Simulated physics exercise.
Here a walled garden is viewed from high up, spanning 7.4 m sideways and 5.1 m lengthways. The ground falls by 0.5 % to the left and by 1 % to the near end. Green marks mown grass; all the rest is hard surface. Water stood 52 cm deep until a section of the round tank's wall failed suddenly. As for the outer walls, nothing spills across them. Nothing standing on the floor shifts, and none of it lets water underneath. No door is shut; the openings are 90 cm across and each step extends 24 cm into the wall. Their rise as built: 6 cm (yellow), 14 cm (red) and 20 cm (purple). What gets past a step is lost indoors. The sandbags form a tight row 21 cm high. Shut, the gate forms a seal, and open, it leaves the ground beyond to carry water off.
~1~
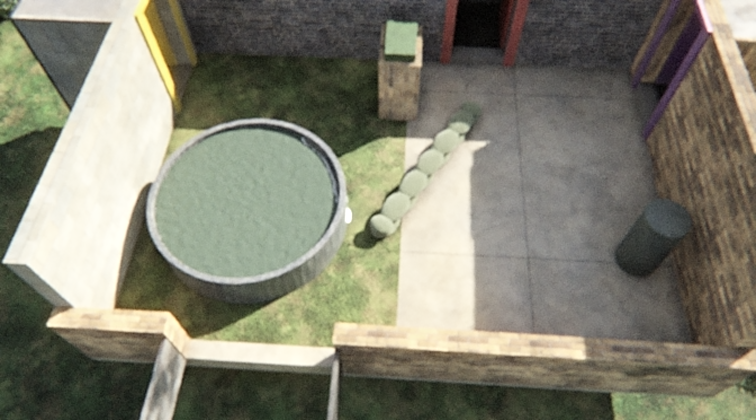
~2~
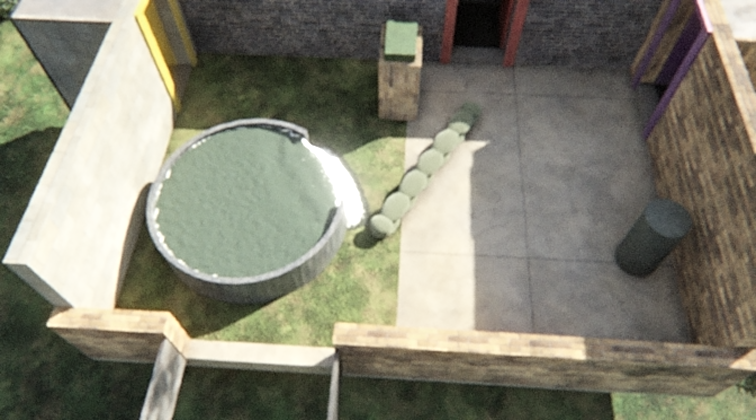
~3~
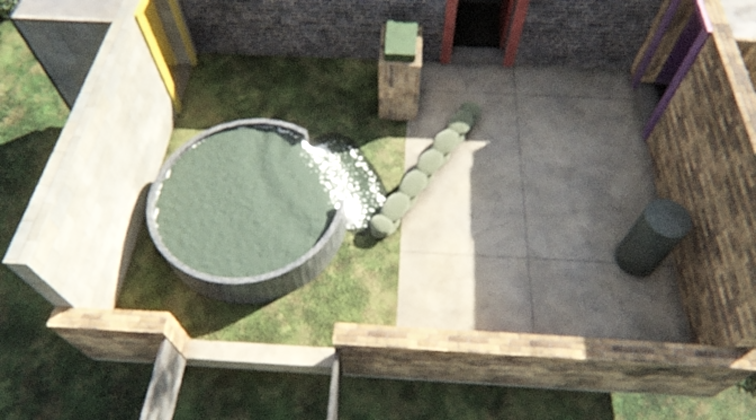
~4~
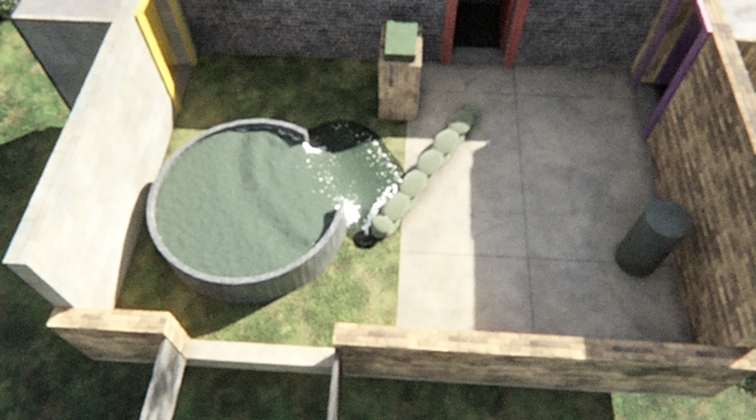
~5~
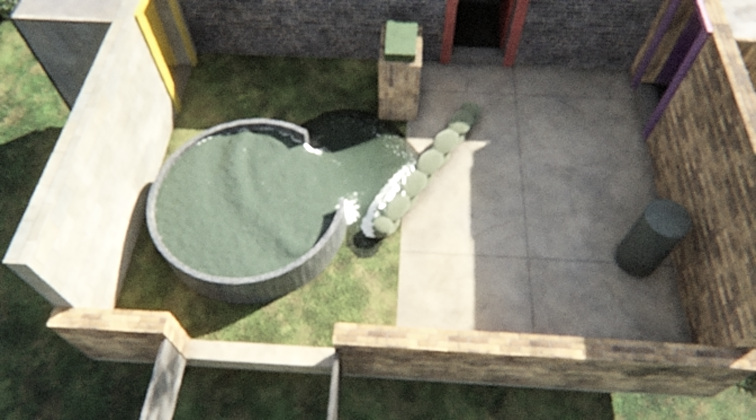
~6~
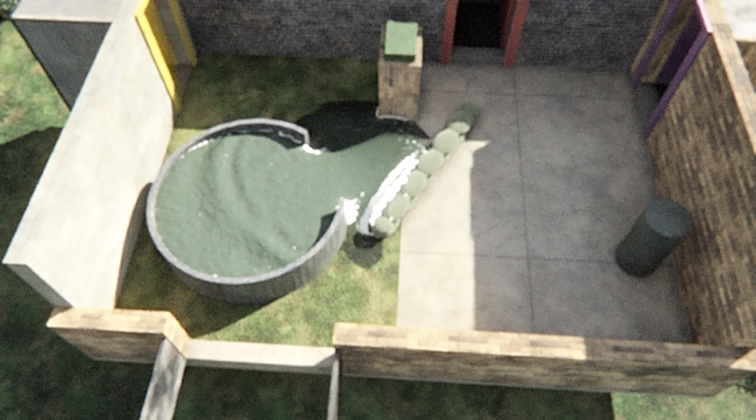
Water burst out through a gap in the right side of the round tank in a walled garden, splashed across the grass to the slanting row of rounded bushes, then spread along it toward the stone pillar.
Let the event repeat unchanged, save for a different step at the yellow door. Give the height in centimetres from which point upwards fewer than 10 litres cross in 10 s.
Roughly 12.5 cm.
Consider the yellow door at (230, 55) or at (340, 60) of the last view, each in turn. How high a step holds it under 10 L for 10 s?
You'd want roughly 11.0 cm there first, then roughly 11.5 cm.
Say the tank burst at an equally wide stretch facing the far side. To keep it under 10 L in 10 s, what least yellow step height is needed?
The answer is some 23 cm.
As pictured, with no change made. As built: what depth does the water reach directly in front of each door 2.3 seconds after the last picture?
In cm: Yellow 0, red 20, purple 0.
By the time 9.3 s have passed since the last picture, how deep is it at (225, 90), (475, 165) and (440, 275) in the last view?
Close to 11, 1 and 5 cm deep.
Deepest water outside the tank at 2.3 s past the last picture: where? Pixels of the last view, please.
Look close to (424, 156).
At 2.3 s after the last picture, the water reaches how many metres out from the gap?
Near 5.4 metres, give or take.
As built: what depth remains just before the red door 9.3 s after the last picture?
It comes to about 5.0 centimetres deep.
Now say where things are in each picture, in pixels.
The first frame shows still water, 52 cm deep, in the round tank at (248, 197); the yellow door at (168, 39) is dry.
In the second frame, water pours out at (334, 178) and has run 0.3 m, to (364, 207); about 7 cm deep outside, 52 cm at the back.
In the third frame, the front is at (385, 201), 0.6 m from the gap at (334, 180); 0.9 m2 of floor is wet, 52 cm left at the back.
In the fourth frame, the gap is at (334, 180), the front 1.0 m out at (403, 178); the back of the round tank holds 52 cm.
In the fifth frame, the front is at (416, 156), 1.3 m from the gap at (334, 180); 2.4 m2 of floor is wet, 52 cm left at the back.
In the sixth frame, the gap is at (334, 180), the front 1.6 m out at (432, 147); the back of the round tank holds 52 cm; 2.2 m in a straight line remain to the yellow door at (168, 39).
Then, 0.7 s after the last picture water covers 15 % of the floor, deepest (36 cm) near (402, 128); it has not reached the yellow door.
Then, 2.3 s after the last picture water covers 50 % of the floor, deepest (28 cm) near (424, 156); it has not reached the yellow door.
Then, 9.3 s after the last picture water covers 90 % of the floor, deepest (12 cm) near (159, 173); 12 cm at the yellow door, 122 litres in over its 6 cm step.
At the yellow door as built, the water peaked near 15 cm, 5.3 s after the last picture.
Run again over the same 10 s with other heights there, 21 litres in over 11.5 cm, 0 litres over 15.5 cm. The limit of 10 litres is kept from about 12.5 cm up.
